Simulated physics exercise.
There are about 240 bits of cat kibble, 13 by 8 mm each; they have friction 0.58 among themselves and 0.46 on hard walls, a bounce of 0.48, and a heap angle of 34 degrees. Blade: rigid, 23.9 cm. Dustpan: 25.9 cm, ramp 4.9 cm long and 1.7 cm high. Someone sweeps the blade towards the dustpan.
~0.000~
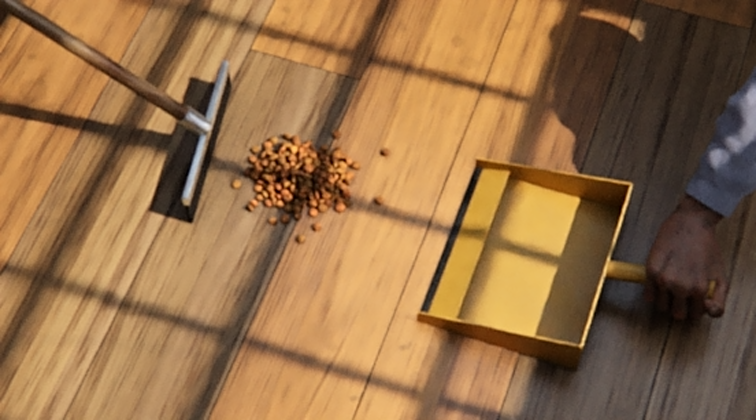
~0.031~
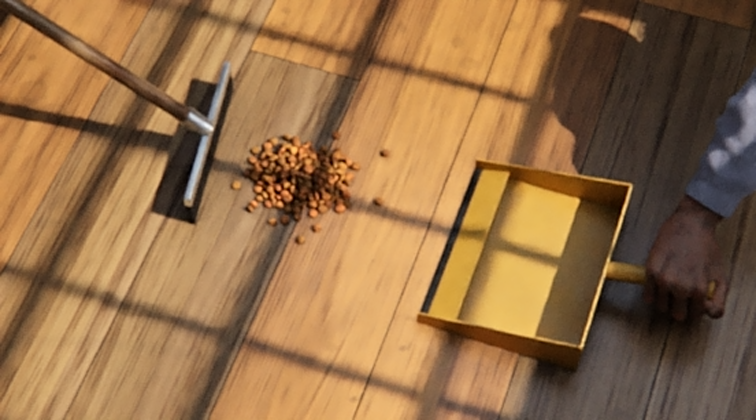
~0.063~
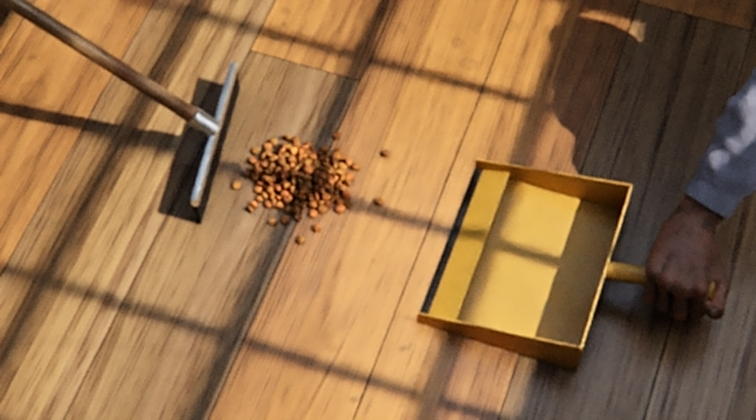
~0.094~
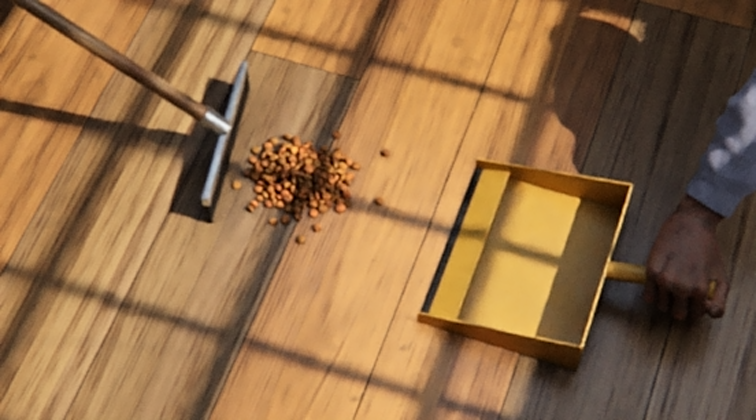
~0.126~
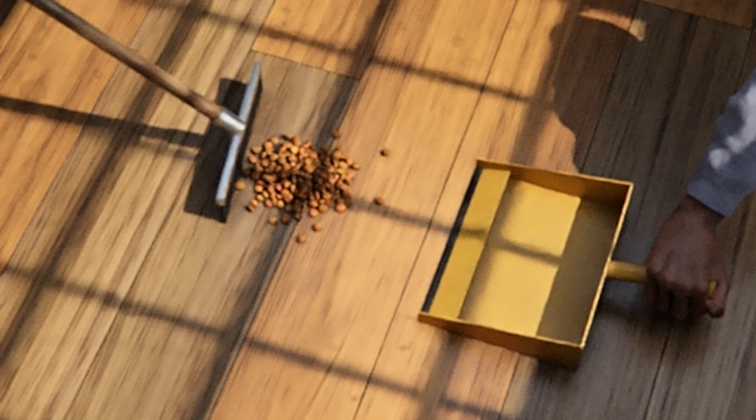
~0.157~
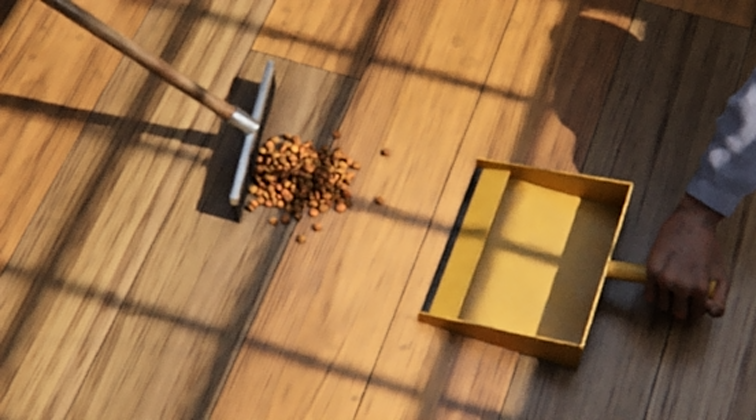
On a sunlit wooden floor crossed by shadows, a hand at the right holds a yellow dustpan still, with a small heap of brown kibble to its left. A long-handled blade starts left of the heap, slides a short way right, and meets its near edge, nudging a few pieces.
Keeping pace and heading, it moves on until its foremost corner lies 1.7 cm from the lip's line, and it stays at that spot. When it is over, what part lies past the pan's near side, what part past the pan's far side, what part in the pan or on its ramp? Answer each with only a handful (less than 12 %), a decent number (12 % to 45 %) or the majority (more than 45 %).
Near side: Only a handful; far side: A decent number; pan: A decent number.
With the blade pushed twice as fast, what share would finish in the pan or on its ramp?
Share: Near 40 %.
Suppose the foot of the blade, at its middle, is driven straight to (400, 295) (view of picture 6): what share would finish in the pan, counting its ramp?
Close to 5 in a hundred.
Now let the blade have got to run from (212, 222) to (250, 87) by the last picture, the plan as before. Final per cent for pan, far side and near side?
Pan: 5, far side: 0, near side: 5.
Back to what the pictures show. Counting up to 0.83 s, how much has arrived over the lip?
25 %.
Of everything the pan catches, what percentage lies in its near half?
Share: Approx. 0 %.
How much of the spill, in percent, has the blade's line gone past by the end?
About 15 percent.
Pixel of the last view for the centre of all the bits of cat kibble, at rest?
Resting centre estimate: Around (470, 181).
After 0.39 s, middle of the blade 17 cm from the lip; 0 % over the lip, far side 5 %, near side 0 %.
After 0.55 s, middle of the blade 8 cm from the lip; 0 % over the lip, far side 20 %, near side 0 %.
Then, at 0.83 s, middle of the blade 4 cm from the lip; 25 % over the lip, far side 30 %, near side 0 %.
By 1.4 s all is still; near side 0 %, far side 30 %, pan 25 %, in front of the lip or behind the blade 40 %.
